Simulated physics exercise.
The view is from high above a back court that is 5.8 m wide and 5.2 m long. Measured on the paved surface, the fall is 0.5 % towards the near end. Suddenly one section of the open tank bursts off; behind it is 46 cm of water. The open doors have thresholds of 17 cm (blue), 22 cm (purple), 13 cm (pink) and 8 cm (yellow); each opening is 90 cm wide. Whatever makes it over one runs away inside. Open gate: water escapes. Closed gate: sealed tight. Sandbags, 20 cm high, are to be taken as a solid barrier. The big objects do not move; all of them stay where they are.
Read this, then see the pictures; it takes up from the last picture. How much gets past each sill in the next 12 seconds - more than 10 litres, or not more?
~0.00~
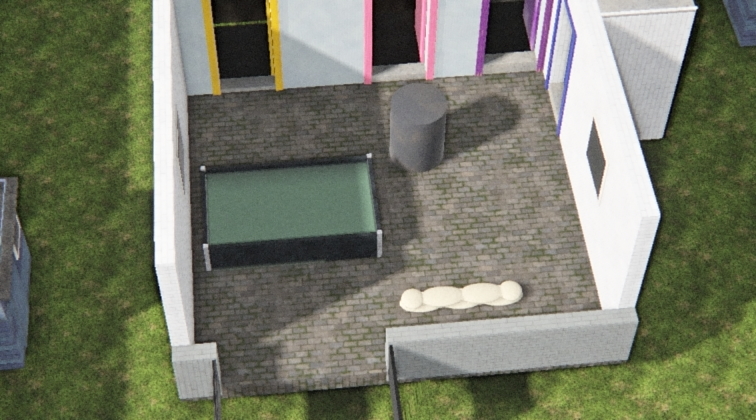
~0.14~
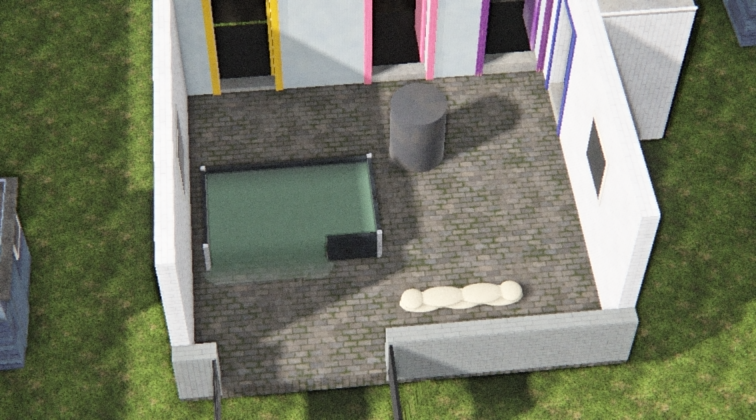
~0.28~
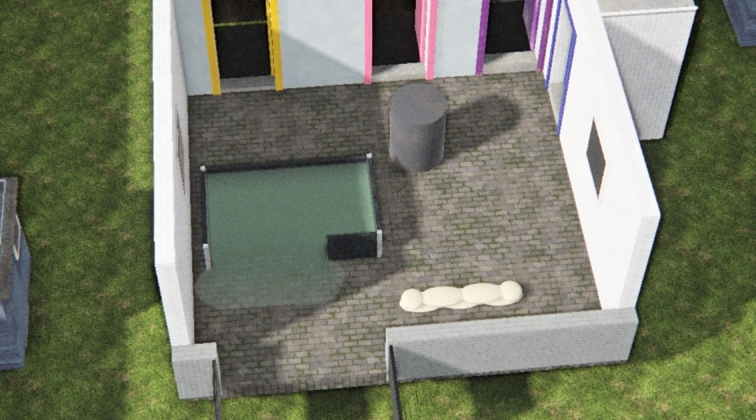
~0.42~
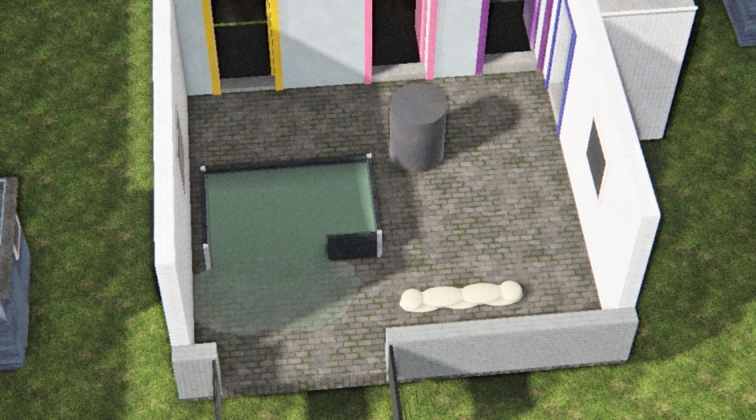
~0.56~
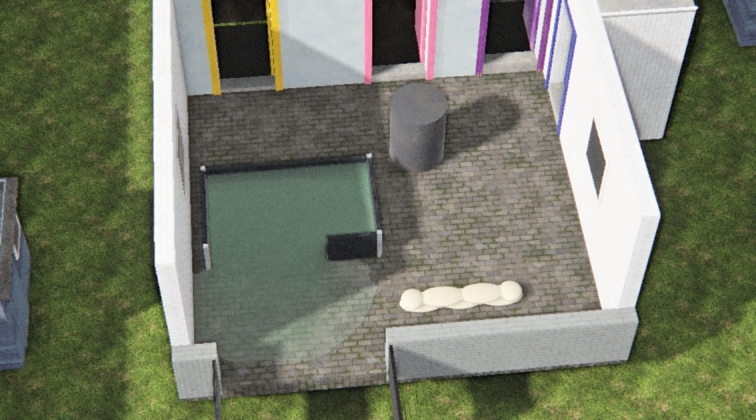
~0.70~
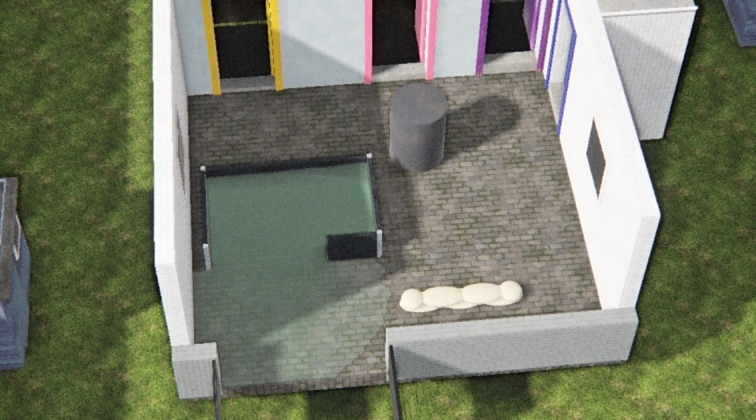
The blue door lets in less than the cap; the purple door lets in less than the cap; the pink door lets in less than the cap; the yellow door lets in less than the cap.
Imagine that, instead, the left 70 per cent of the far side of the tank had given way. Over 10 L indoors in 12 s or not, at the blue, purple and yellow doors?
The blue door comes out less than that, the purple door less than that and the yellow door more than that.
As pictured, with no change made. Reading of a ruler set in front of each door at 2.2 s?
Door by door in cm, blue shows 0, purple shows 0, pink shows 0, yellow shows 0.
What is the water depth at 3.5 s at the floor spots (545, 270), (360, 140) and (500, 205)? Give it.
Depth readings in turn - 0, 0, 0 cm.
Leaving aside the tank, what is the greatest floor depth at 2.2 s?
Max around 28 cm.
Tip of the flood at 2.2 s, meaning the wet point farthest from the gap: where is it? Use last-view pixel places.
Somewhere around (491, 348).
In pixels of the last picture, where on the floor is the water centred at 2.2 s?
The water's centre sits at about (276, 265).
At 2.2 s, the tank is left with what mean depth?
About 20 cm.
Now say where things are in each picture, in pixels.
The first picture shows still water, 46 cm deep, in the open tank at (290, 204).
In the second picture, water pours out at (269, 255) and has run 0.9 m, to (210, 276); typically 8 cm deep outside, 46 cm at the open tank's back.
In the third picture, the front is at (202, 291), 1.1 m from the gap at (269, 257); 1.2 m2 of floor is under water; 46 cm left at the back of the open tank.
In the fourth picture, the front is at (195, 312), 1.4 m from the gap at (269, 258); 2.2 m2 of floor is under water; 45 cm left at the back of the open tank.
In the fifth picture, water pours out at (269, 257) and has run 1.7 m, to a hidden place; typically 6 cm deep outside, 40 cm at the open tank's back.
In the sixth picture, the front is at a hidden place, 2.1 m from the gap at (269, 258); 4.4 m2 of floor is under water; 41 cm left at the back of the open tank.
After 1.4 s water covers 20 % of the floor and is deepest (33 cm) near (209, 361); blue door not reached, purple door not reached, pink door not reached, yellow door not reached.
After 2.2 s water covers 20 % of the floor and is deepest (28 cm) near (196, 362); blue door not reached, purple door not reached, pink door not reached, yellow door not reached.
After 3.5 s water covers 15 % of the floor and is deepest (16 cm) near (196, 373); blue door not reached, purple door not reached, pink door not reached, yellow door not reached.
After 7.0 s water covers 30 % of the floor and is deepest (7 cm) near (195, 309); blue door not reached, purple door not reached, pink door not reached, yellow door 2 cm at the sill, 0 L in.
After 12.0 s water covers 30 % of the floor and is deepest (4 cm) near (196, 373); blue door not reached, purple door not reached, pink door not reached, yellow door 1 cm at the sill, 0 L in.
